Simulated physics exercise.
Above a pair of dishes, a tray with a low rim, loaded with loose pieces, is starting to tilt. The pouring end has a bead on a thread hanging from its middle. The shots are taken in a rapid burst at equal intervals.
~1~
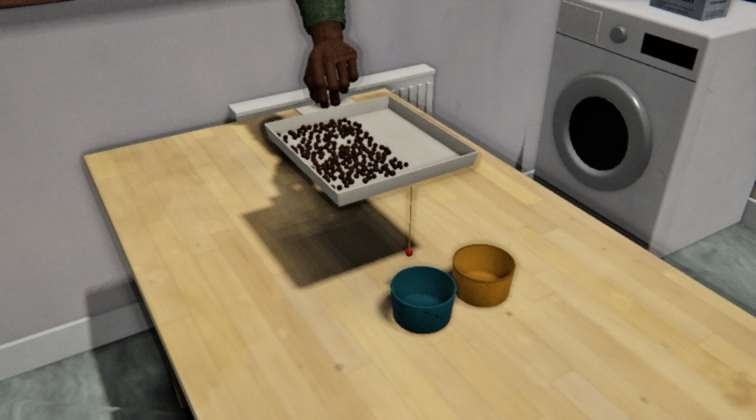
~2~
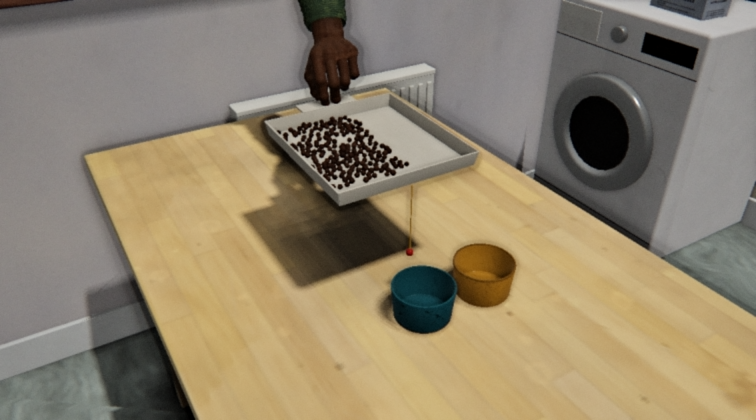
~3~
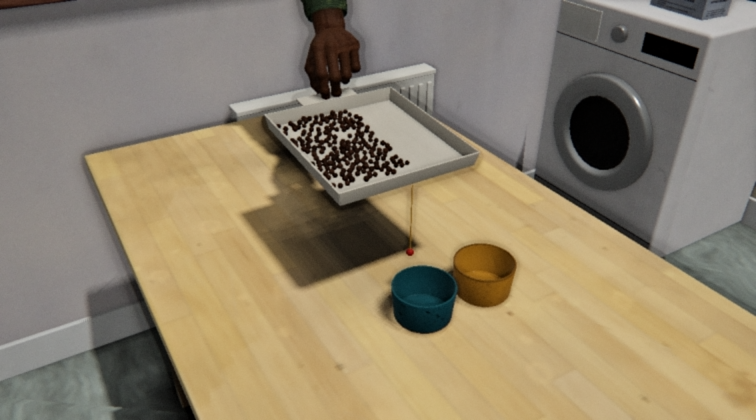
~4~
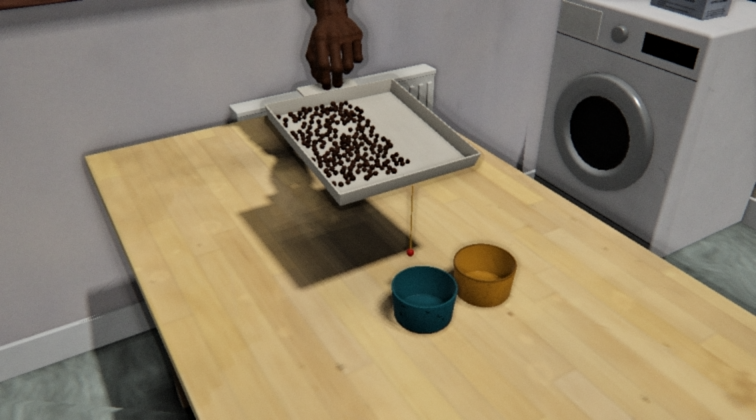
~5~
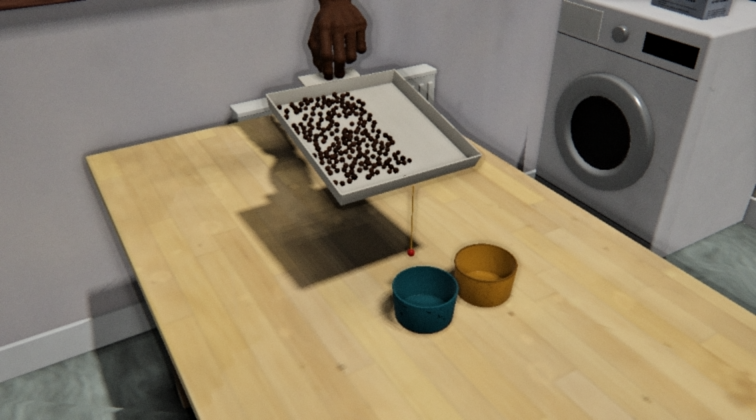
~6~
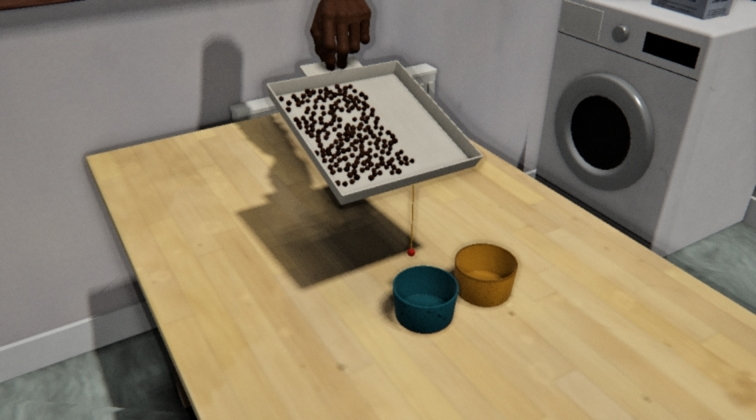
To begin with, a hand holds the far edge of a pale tray of small dark berries above a wooden table, near a teal dish and an orange dish. The hand then gradually lifts that edge, tilting the tray more steeply toward the dishes, while the berries shift only slightly.
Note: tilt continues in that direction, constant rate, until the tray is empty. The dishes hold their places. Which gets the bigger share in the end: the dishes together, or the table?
The dishes get the bigger share.
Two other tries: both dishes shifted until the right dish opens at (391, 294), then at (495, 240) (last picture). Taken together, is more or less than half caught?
A minority, then a minority.
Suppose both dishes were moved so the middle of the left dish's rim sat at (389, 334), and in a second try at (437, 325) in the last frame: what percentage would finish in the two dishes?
It comes to near 20 per cent the first time and near 10 per cent the second time.
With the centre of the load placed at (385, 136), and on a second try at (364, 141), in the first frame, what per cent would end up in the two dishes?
You'd get 80 % the first time and 80 % the second.
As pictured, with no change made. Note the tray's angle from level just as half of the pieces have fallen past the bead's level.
At roughly 110°.
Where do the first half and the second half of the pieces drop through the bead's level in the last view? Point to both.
Half one: (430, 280), half two: (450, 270).
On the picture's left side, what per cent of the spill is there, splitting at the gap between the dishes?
Looks like close to 60 per cent of it.
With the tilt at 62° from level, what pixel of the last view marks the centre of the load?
I'd mark it close to (399, 169).
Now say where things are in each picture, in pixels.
The first picture shows corners of the pouring end near (339, 191) and (475, 151), level; middle of the load near (348, 151), allspice berries; left dish near (441, 317); right dish near (502, 290); bead on its thread near (409, 253).
The second picture shows corners of the pouring end near (340, 191) and (475, 151), level; middle of the load near (348, 149).
The third picture shows corners of the pouring end near (340, 191) and (476, 151), tipped barely, level across its low end; middle of the load near (349, 146).
The fourth picture shows corners of the pouring end near (341, 192) and (477, 153), tipped a little, level across its low end; middle of the load near (349, 141).
The fifth picture shows corners of the pouring end near (343, 192) and (478, 154), tipped a little, level across its low end; middle of the load near (351, 136).
The sixth picture shows corners of the pouring end near (344, 192) and (479, 155), tipped clearly, level across its low end; middle of the load near (353, 132), near a quarter on the move; left dish near (444, 316); right dish near (505, 290).
Shortly afterwards, tray tipped steeply; all but a few on the tray; only a few in the right dish; a little in the air.
Next, tray tipped past a quarter turn; near half on the tray; a little in the left dish; only a few in the right dish; only a few outside both; near a third in the air.
Some moments later, tray tipped past a quarter turn; near half in the left dish; near a quarter in the right dish; near a third outside both.
In the end, tray tipped past a quarter turn; near half in the left dish; near a quarter in the right dish; near a third outside both.
